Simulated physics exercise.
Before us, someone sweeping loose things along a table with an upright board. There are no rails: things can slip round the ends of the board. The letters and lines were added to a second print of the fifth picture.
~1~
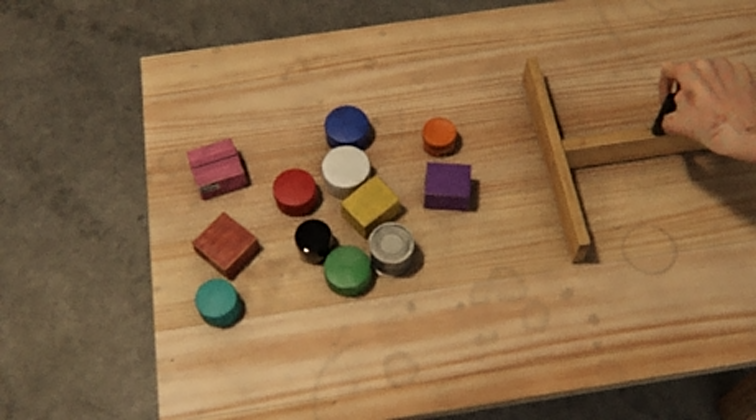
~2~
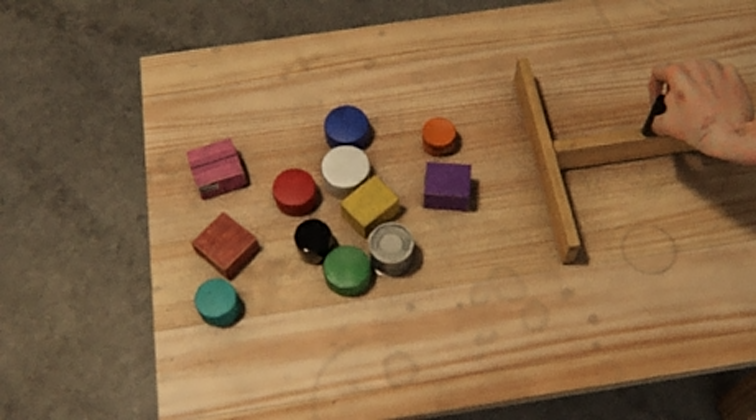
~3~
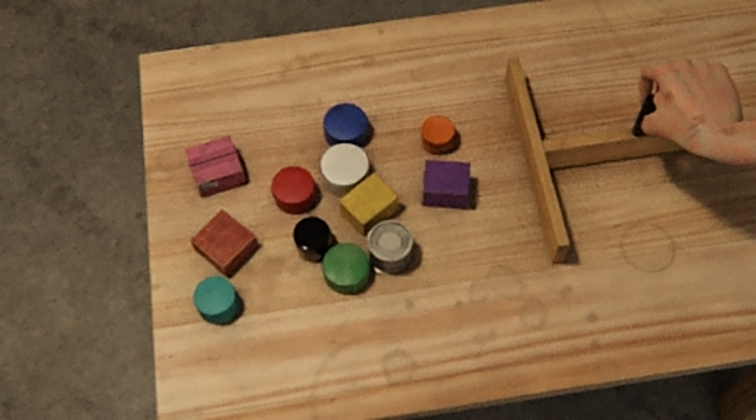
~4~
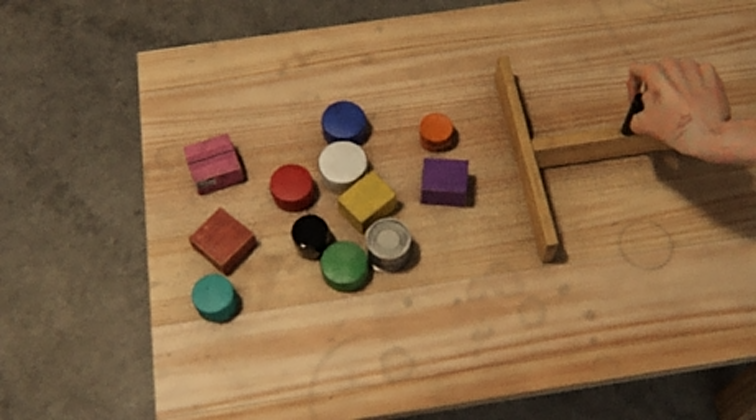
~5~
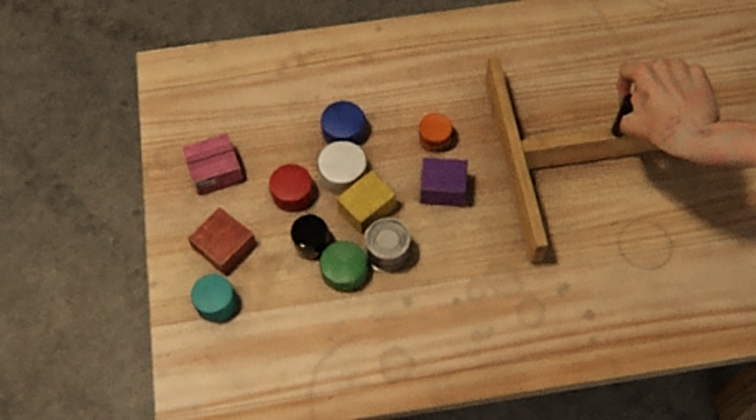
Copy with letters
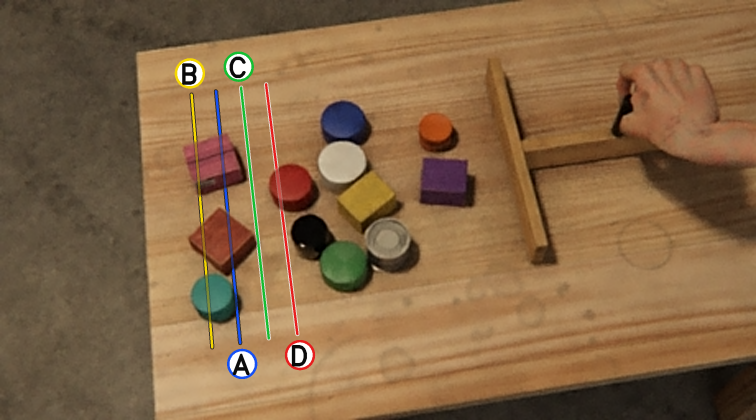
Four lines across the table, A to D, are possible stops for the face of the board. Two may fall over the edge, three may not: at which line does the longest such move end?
No third one falls up to A.
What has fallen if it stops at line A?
The red block.
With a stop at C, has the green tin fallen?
No.
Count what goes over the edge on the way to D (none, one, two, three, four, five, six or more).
The count is none.
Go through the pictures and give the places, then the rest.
Turquoise tin (218, 303); orange tub (439, 137); yellow block (370, 208), in the first frame.
Board (548, 147); blue tin (347, 130), in the second frame.
Board (538, 146); purple block (446, 185), in the third frame.
Board (526, 145); red tin (292, 188), in the fourth frame.
Board (517, 146); green tin (343, 266); white tin (342, 168); pink box (213, 164), in the fifth frame.
On the copy, A at (227, 208); B at (201, 212); C at (254, 205); D at (281, 201).
On A. First, board (414, 161); orange tub (384, 140); white tin (339, 166).
Then, board (310, 176); red block (189, 243); yellow block (239, 231).
Finally, board (226, 188); red block over the edge; red tin (155, 208); one fallen.
By contrast, B drops five; C is within the limit but short; D is within the limit but short.
